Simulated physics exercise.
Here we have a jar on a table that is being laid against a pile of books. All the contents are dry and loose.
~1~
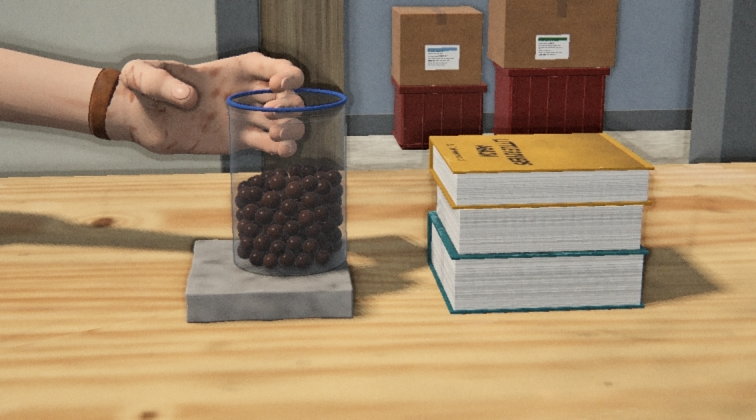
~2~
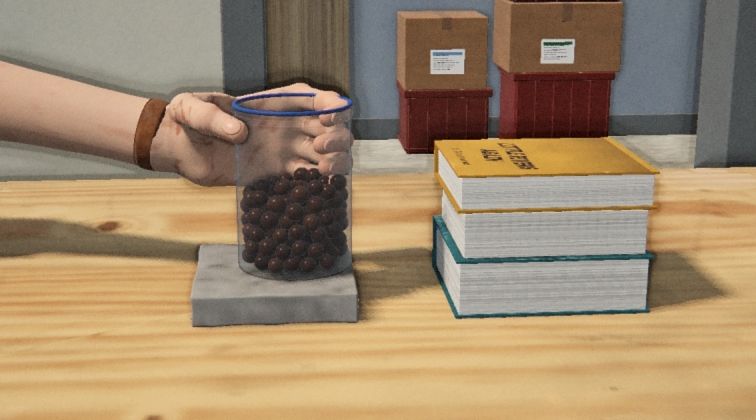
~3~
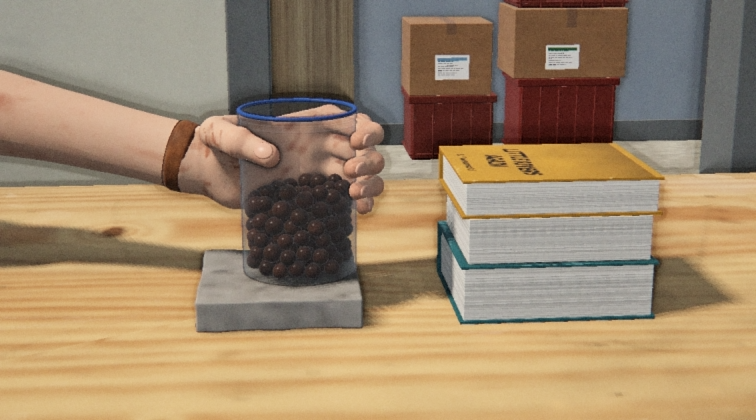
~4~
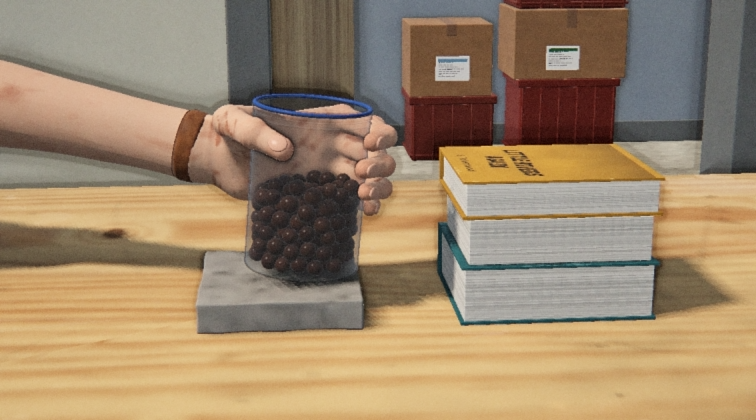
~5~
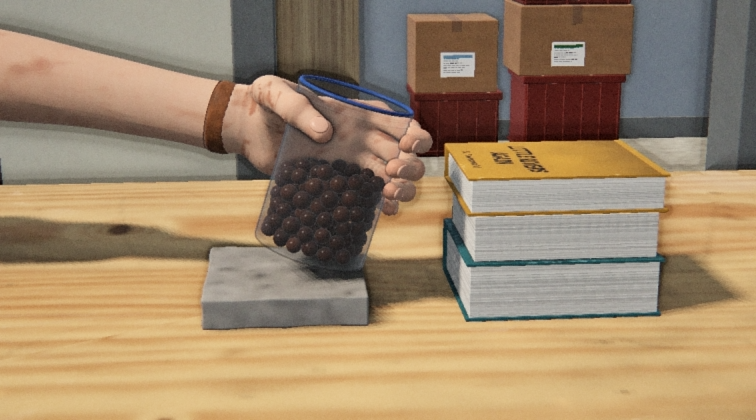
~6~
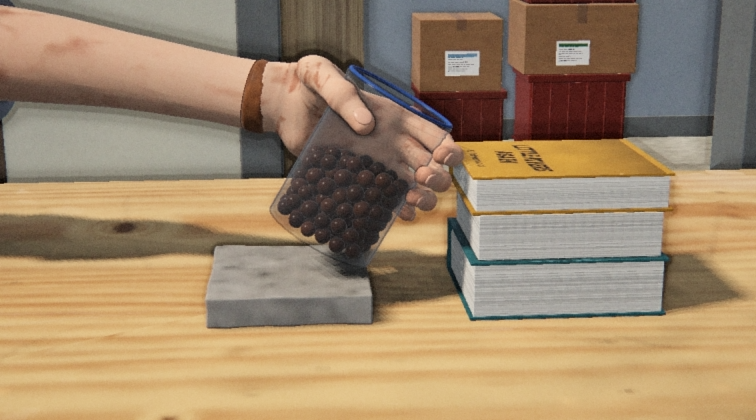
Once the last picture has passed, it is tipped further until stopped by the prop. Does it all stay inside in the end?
Looks like the filling will never leave it.
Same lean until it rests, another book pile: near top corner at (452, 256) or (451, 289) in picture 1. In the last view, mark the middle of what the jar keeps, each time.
(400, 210) and then (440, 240).
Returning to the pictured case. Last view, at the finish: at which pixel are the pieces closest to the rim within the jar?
Roughly at (414, 189).
Then, 0.10 s past the last view, the jar leans 37°; everything is still inside.
Then, 0.22 s past the last view, the jar rests on the book pile at 40°; everything is still inside.
Finally, the jar rests on the book pile at 40°; everything is still inside.
